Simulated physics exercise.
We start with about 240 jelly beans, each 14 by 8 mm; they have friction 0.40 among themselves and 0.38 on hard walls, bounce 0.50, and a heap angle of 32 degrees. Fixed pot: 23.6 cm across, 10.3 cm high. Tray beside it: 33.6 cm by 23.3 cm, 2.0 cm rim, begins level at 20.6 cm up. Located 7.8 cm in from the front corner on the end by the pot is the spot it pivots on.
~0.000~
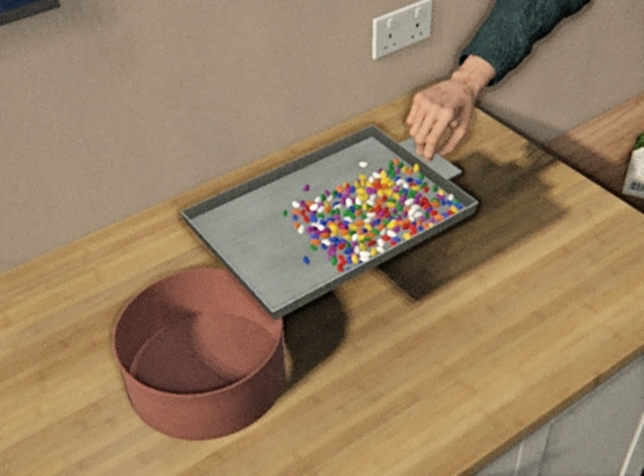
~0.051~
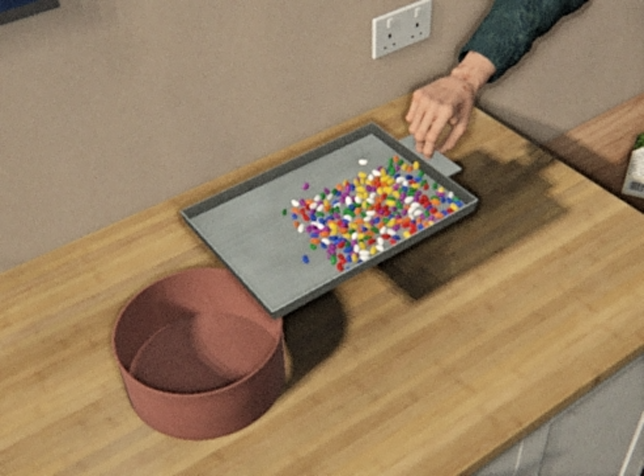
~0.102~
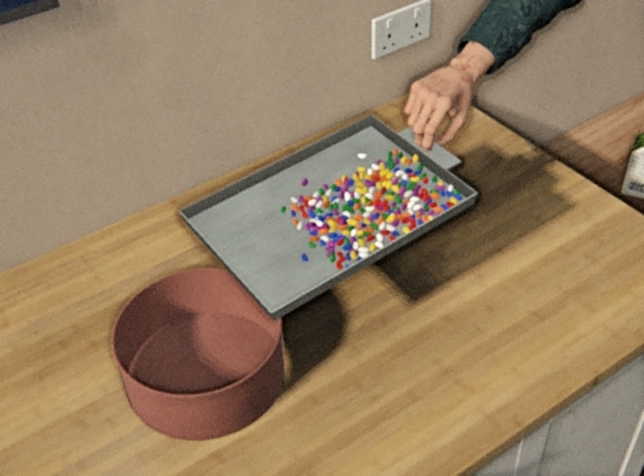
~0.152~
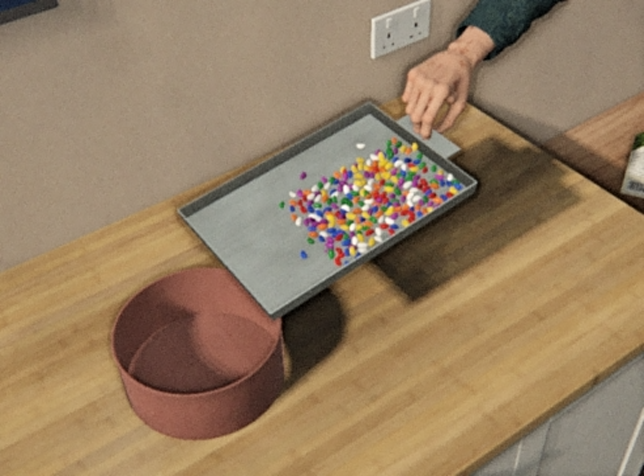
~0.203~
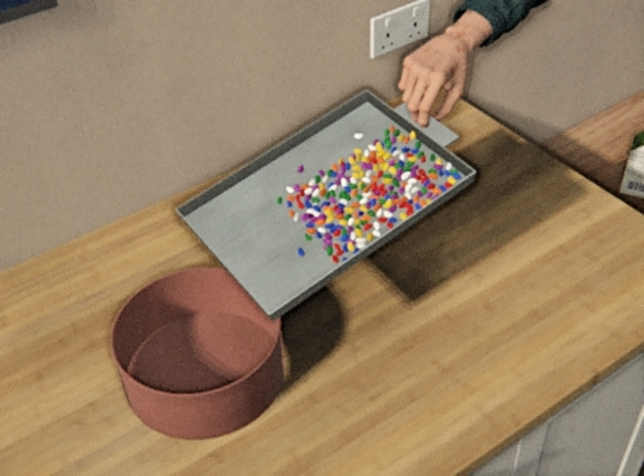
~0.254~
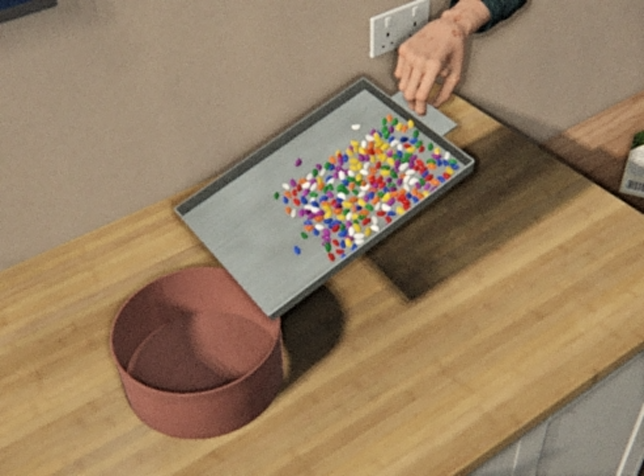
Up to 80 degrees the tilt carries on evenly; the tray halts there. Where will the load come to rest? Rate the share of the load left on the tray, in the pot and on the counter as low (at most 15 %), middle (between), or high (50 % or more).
Left on the tray - middle, pot - middle, counter - middle.
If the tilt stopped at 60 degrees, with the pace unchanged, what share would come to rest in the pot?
That would be around 35 percent.
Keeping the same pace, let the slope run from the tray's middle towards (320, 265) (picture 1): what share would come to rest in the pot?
The share would be about 5 percent.
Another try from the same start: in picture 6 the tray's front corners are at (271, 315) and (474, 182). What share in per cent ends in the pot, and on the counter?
You'd end with pot at 10 and counter at 85.
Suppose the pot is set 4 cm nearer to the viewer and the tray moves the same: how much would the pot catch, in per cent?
It would be near 65 per cent.
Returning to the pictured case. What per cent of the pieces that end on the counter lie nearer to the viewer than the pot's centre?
Near 100 in a hundred.
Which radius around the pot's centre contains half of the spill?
Some 22 cm, give or take.
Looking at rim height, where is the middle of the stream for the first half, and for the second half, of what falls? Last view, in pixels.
Around (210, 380), then (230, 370).
After 0.67 s, tilt 46 degrees; the tray holds 100 %, the pot 0 %.
After 0.95 s, tilt 67 degrees; the tray holds 55 %, the pot 10 %.
Then, at 1.33 s, tilt 80 degrees; the tray holds 30 %, the pot 40 %.
By 2.7 s all is still; tray 25 %, pot 40 %, counter 30 %.
